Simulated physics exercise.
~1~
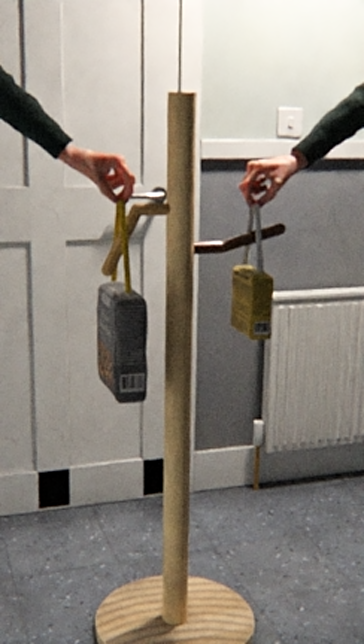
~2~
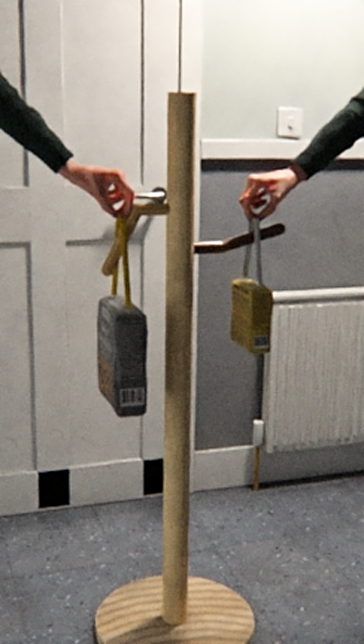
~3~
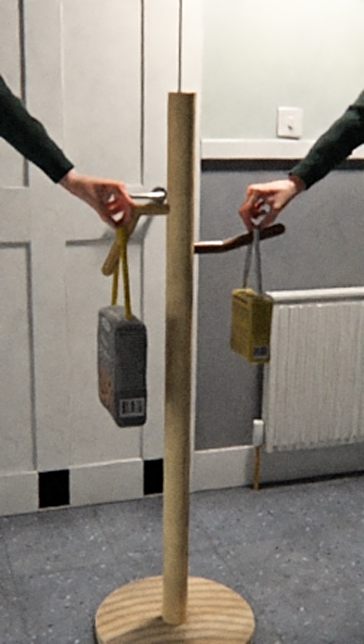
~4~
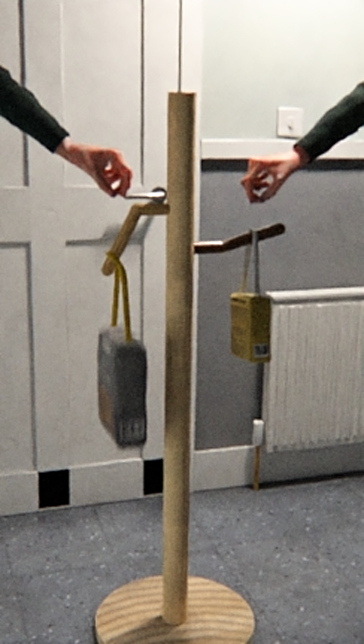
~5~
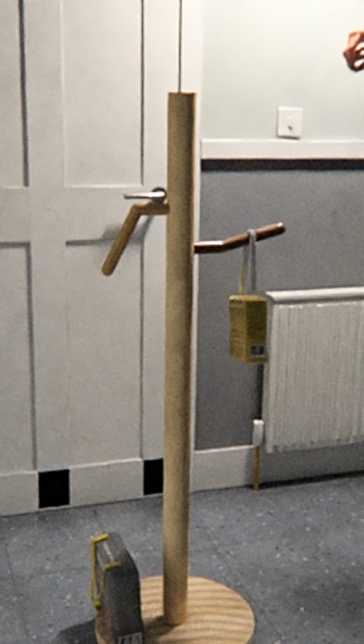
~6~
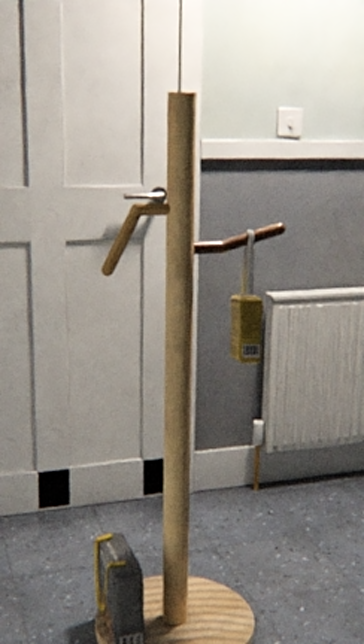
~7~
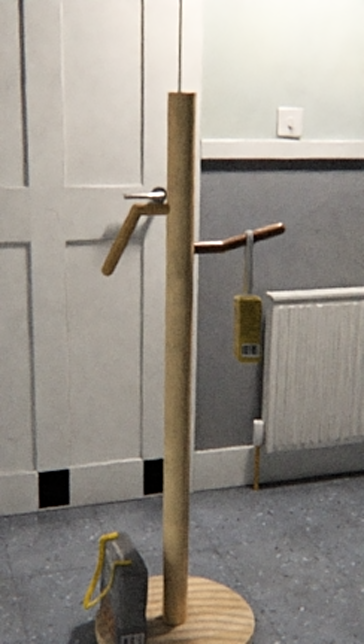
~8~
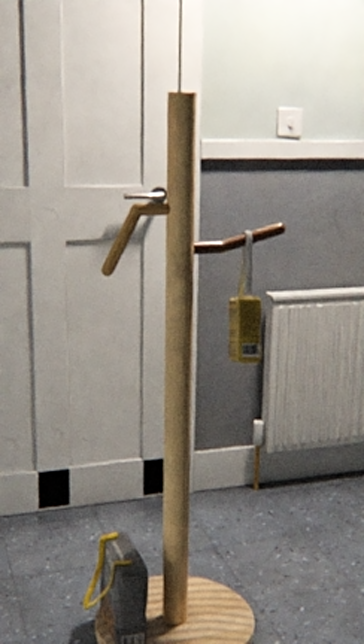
A pale wooden post on a round base stands in the middle of a room, seen from a still view facing a white door on the left and a radiator on the right. Two hands reach in from either side, holding a grey bag by a yellow loop at the left peg and a yellow pouch by a grey loop at the right peg. They lower both loops onto the pegs, let go and draw back. The grey bag slides off the downward-sloping left peg and drops to the floor, landing upright beside the base. The yellow pouch turns slightly but stays hanging on the right peg.
